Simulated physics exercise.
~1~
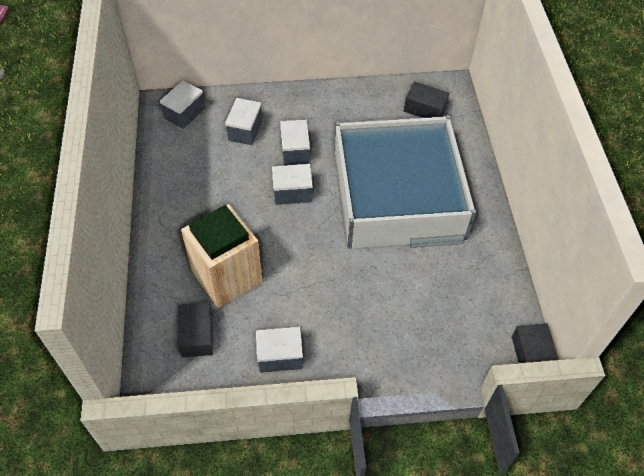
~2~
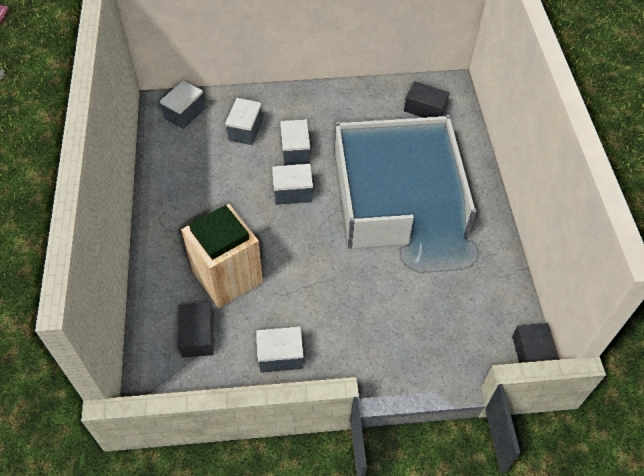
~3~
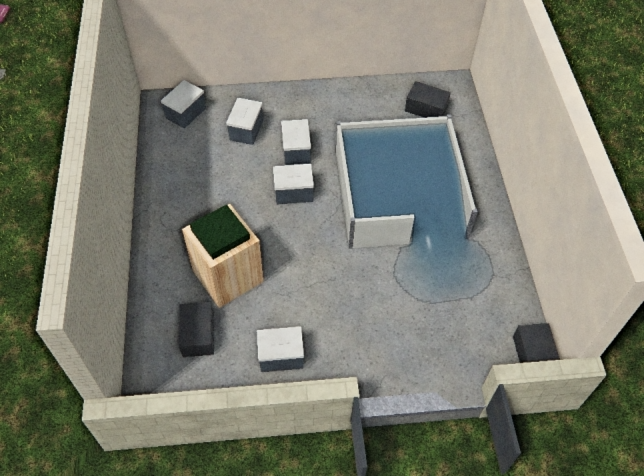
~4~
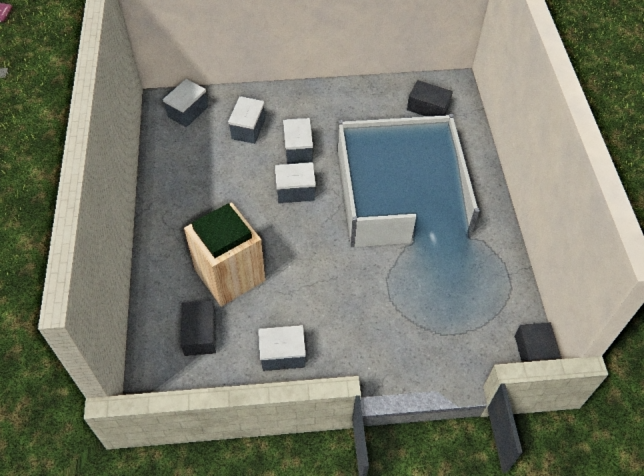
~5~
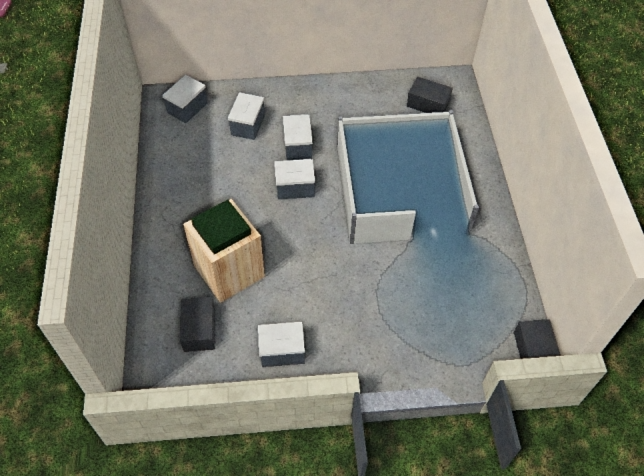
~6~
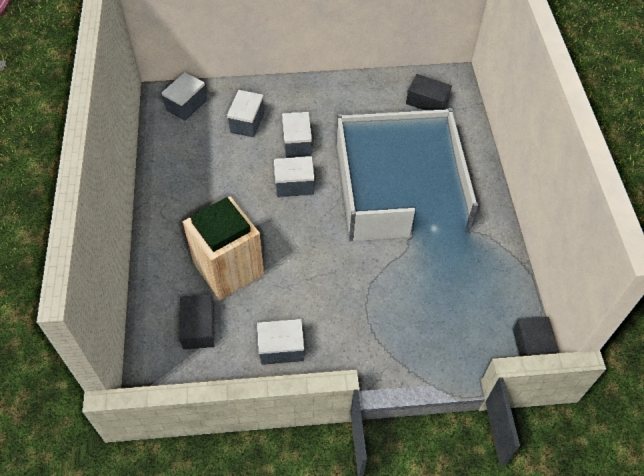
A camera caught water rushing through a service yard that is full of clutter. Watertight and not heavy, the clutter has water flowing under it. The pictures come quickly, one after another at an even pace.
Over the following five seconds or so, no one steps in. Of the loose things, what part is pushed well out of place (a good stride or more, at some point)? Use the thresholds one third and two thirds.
I'd put it under one third.
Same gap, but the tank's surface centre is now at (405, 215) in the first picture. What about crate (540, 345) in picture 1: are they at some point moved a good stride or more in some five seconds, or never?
Lab note - finding: Distance reached.
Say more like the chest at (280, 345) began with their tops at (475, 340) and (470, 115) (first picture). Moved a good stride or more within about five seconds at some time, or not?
Displaced, stays put.
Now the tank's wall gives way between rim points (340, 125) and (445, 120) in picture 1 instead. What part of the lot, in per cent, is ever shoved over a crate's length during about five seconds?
I'd say around 40 per cent.
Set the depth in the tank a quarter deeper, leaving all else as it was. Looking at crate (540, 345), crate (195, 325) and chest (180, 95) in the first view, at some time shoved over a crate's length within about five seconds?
First one reached the mark, second one stopped before it, third one stopped before it.
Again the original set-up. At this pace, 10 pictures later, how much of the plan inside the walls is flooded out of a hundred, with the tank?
About 30 percent.
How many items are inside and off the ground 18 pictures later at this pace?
It works out to 1.
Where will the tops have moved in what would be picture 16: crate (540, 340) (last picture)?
Roughly at pixel (520, 319).
A moment on, 0 of 8 are well off their spots; 1 afloat.
Next, 0 of 8 are well off their spots; 1 afloat.
Later, 1 of 8 are well off their spots; 1 afloat.
In the end, 1 of 8 are well off their spots, and 1 have been at some point; 0 afloat.
